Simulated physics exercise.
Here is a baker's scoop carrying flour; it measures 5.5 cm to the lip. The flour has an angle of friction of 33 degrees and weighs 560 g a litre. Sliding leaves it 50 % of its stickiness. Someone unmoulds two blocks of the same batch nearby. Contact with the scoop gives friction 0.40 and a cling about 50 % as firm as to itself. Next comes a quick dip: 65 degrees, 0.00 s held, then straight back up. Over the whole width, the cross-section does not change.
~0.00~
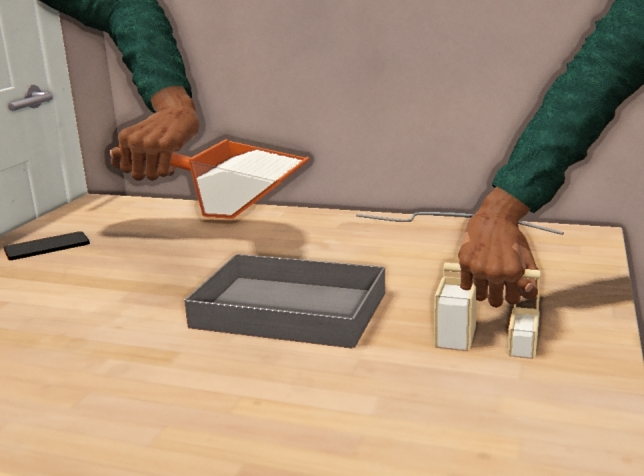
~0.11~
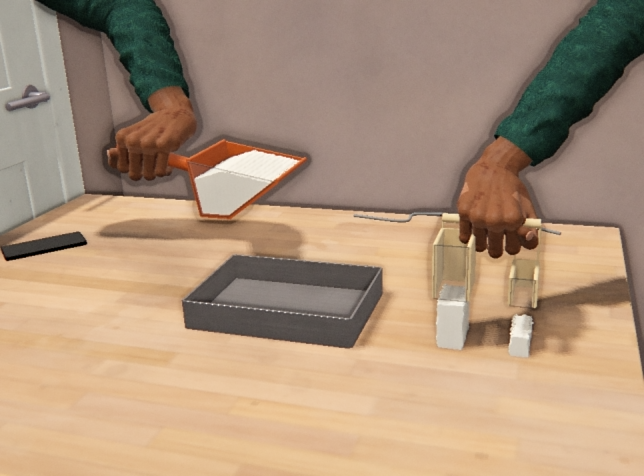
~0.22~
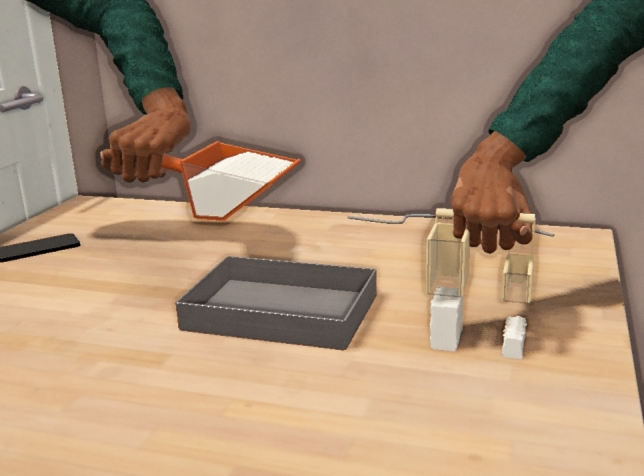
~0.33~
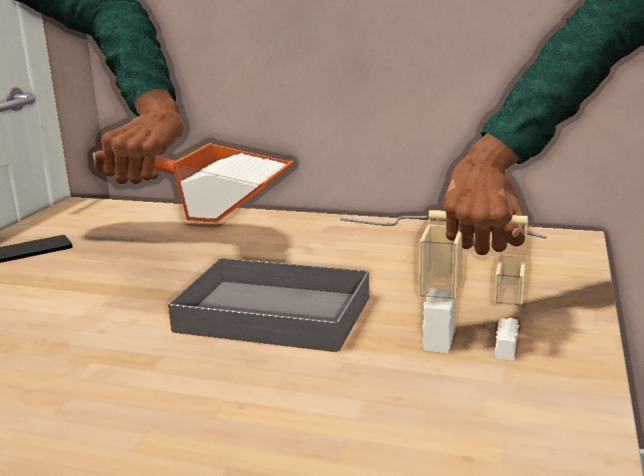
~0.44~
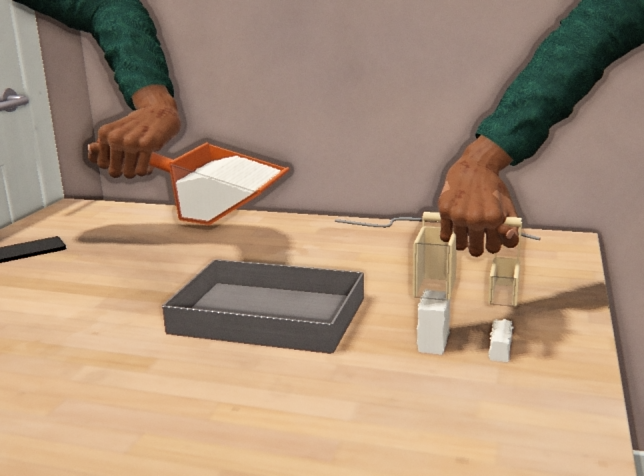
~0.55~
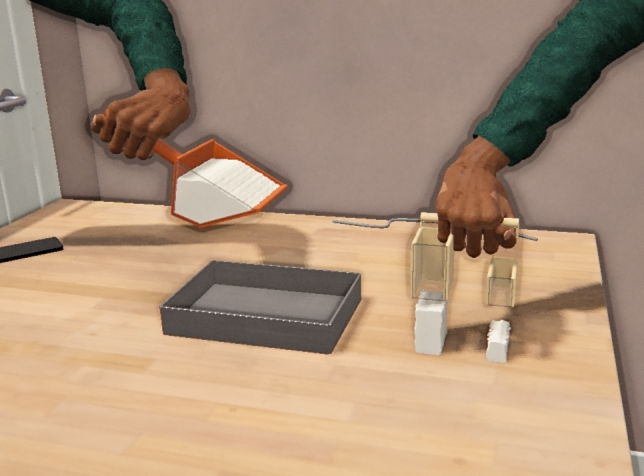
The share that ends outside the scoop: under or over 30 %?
Short of 30 %.
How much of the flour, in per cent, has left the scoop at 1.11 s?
Around 0 %.
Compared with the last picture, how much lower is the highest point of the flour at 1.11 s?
I'd put it at close to 0.0 cm.
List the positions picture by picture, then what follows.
In the first frame, lip at (277, 179), tilt 0 degrees; crest of the flour at (230, 172); block heights 6.7 cm, 3.1 cm (left to right).
In the second frame, lip at (275, 180), tilt 0 degrees; crest of the flour at (227, 172); block heights 6.7 cm, 3.1 cm (left to right).
In the third frame, lip at (269, 181), tilt 0 degrees; crest of the flour at (221, 174); block heights 6.7 cm, 3.1 cm (left to right).
In the fourth frame, lip at (262, 183), tilt 0 degrees; crest of the flour at (214, 176); block heights 6.7 cm, 3.1 cm (left to right).
In the fifth frame, lip at (258, 190), tilt 5 degrees; crest of the flour at (202, 178); block heights 6.7 cm, 3.1 cm (left to right).
In the sixth frame, lip at (257, 209), tilt 20 degrees; crest of the flour at (187, 180); block heights 6.7 cm, 3.1 cm (left to right).
After 0.81 s, the scoop is at 58 degrees and 0 % has left it.
After 1.11 s, the scoop is at 49 degrees and 0 % has left it.
After 1.41 s, the scoop is at 5 degrees and 0 % has left it.
After 1.71 s, the scoop is at 0 degrees and 0 % has left it.
After 1.93 s, the scoop is at 0 degrees and 0 % has left it.
